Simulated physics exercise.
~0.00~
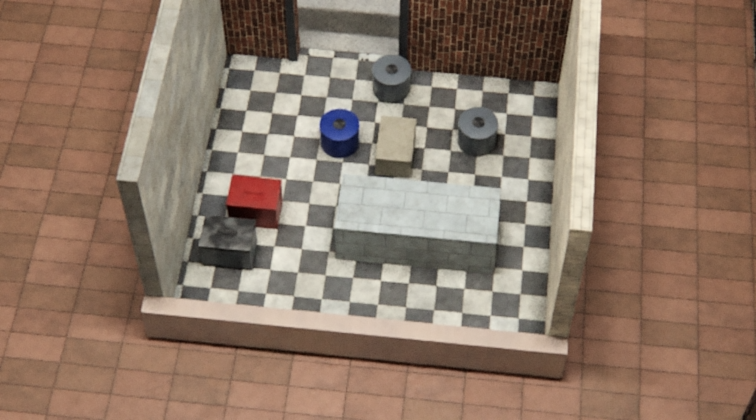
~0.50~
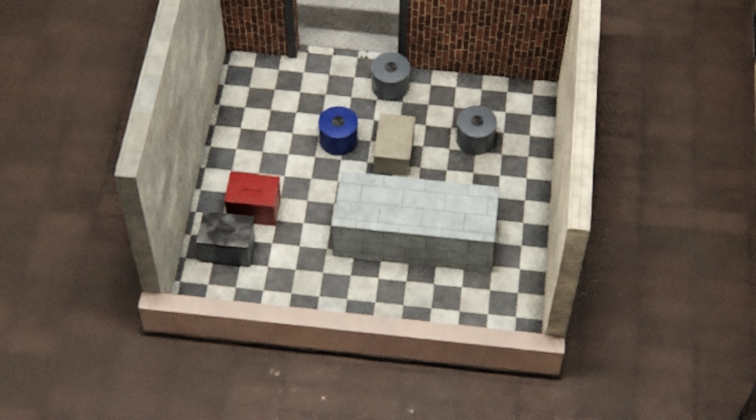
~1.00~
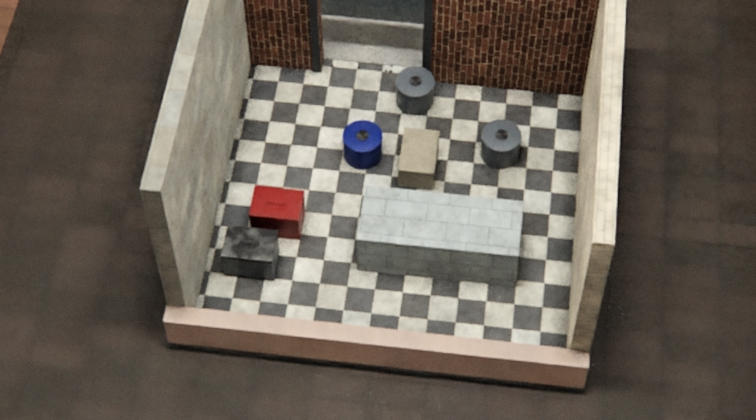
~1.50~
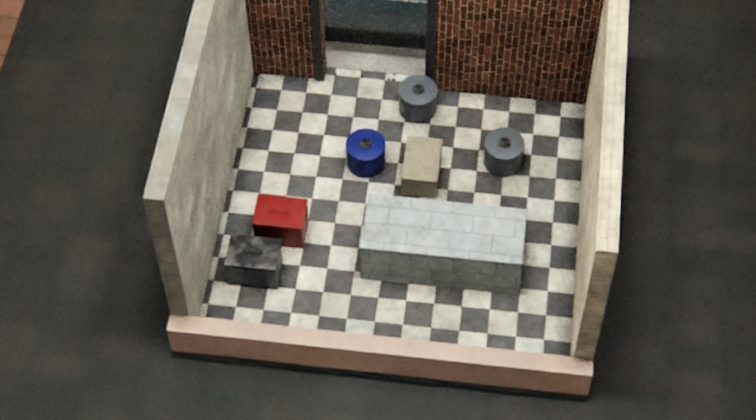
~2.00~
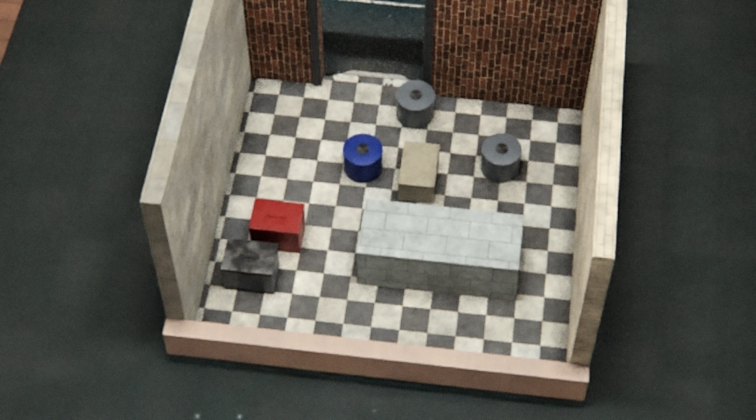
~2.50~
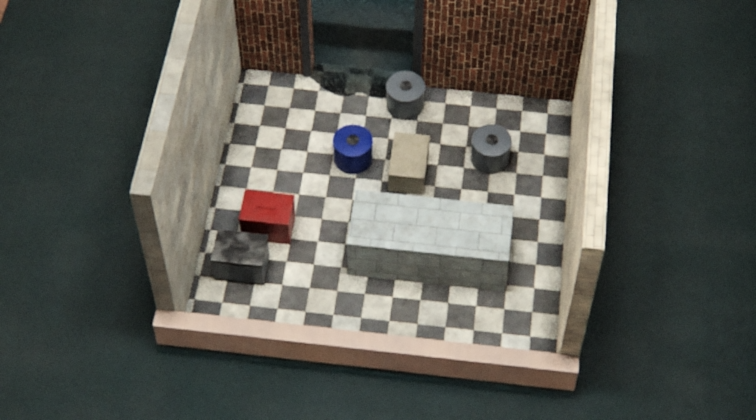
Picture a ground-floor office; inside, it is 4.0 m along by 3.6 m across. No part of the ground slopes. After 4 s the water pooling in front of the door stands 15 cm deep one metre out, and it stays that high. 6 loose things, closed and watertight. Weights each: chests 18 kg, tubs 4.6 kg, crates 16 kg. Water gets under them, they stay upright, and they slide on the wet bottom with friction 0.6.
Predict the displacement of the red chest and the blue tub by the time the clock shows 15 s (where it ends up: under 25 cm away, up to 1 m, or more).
The red chest creeps a bit, and the blue tub covers a big distance.
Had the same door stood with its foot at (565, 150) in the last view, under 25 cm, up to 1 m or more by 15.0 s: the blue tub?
Then the blue tub is swept a long way.
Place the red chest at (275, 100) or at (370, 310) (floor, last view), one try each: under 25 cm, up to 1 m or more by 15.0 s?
Results in order: It remains near its start; it remains near its start.
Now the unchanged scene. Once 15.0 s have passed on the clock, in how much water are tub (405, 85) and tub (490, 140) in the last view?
I'd put it at 7 cm and 8 cm respectively.
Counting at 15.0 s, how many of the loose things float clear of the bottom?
6.
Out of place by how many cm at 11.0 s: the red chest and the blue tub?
10 and 200 cm or so by then.
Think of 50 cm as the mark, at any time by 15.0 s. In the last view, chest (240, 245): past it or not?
Looking at it, I'd say lower.
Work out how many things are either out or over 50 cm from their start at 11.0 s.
Count then: 3.
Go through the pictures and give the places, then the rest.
The red chest at (254, 192), on the bottom; the blue tub at (339, 124) rests on the ground; water covers 0.0 m2; 0 of 6 have shifted, in the first frame.
The red chest at (252, 189) rests on the ground; the blue tub at (338, 122), on the bottom; water covers 0.0 m2; 0 of 6 have shifted, in the second frame.
The red chest at (277, 203) rests on the ground; the blue tub at (362, 136), on the bottom; 0.0 m2 under water; 0 of 6 have shifted, in the third frame.
The red chest at (280, 211), on the bottom; the blue tub at (366, 144), on the bottom; 0.0 m2 under water; 0 of 6 have shifted, in the fourth frame.
The red chest at (277, 216), on the bottom; the blue tub at (363, 149), on the bottom; 0.0 m2 under water; 0 of 6 have shifted, in the fifth frame.
The red chest at (267, 207) rests on the ground; the blue tub at (353, 140) rests on the ground; 0.2 m2 under water; 0 of 6 have shifted, in the sixth frame.
After 3.5 s the red chest is near (267, 207), 0.0 m from its start, aground; the blue tub is near (353, 140), 0.0 m from its start, aground; 0 afloat.
After 6.8 s the red chest is near (267, 207), 0.0 m from its start, aground; the blue tub is near (289, 309), 2.3 m from its start, afloat; 1 afloat.
After 11.0 s the red chest is near (259, 201), 0.1 m from its start, afloat; the blue tub is near (291, 283), 2.0 m from its start, afloat; 5 afloat.
After 15.0 s the red chest is near (229, 197), 0.4 m from its start, afloat; the blue tub is near (455, 285), 2.2 m from its start, afloat; 6 afloat.
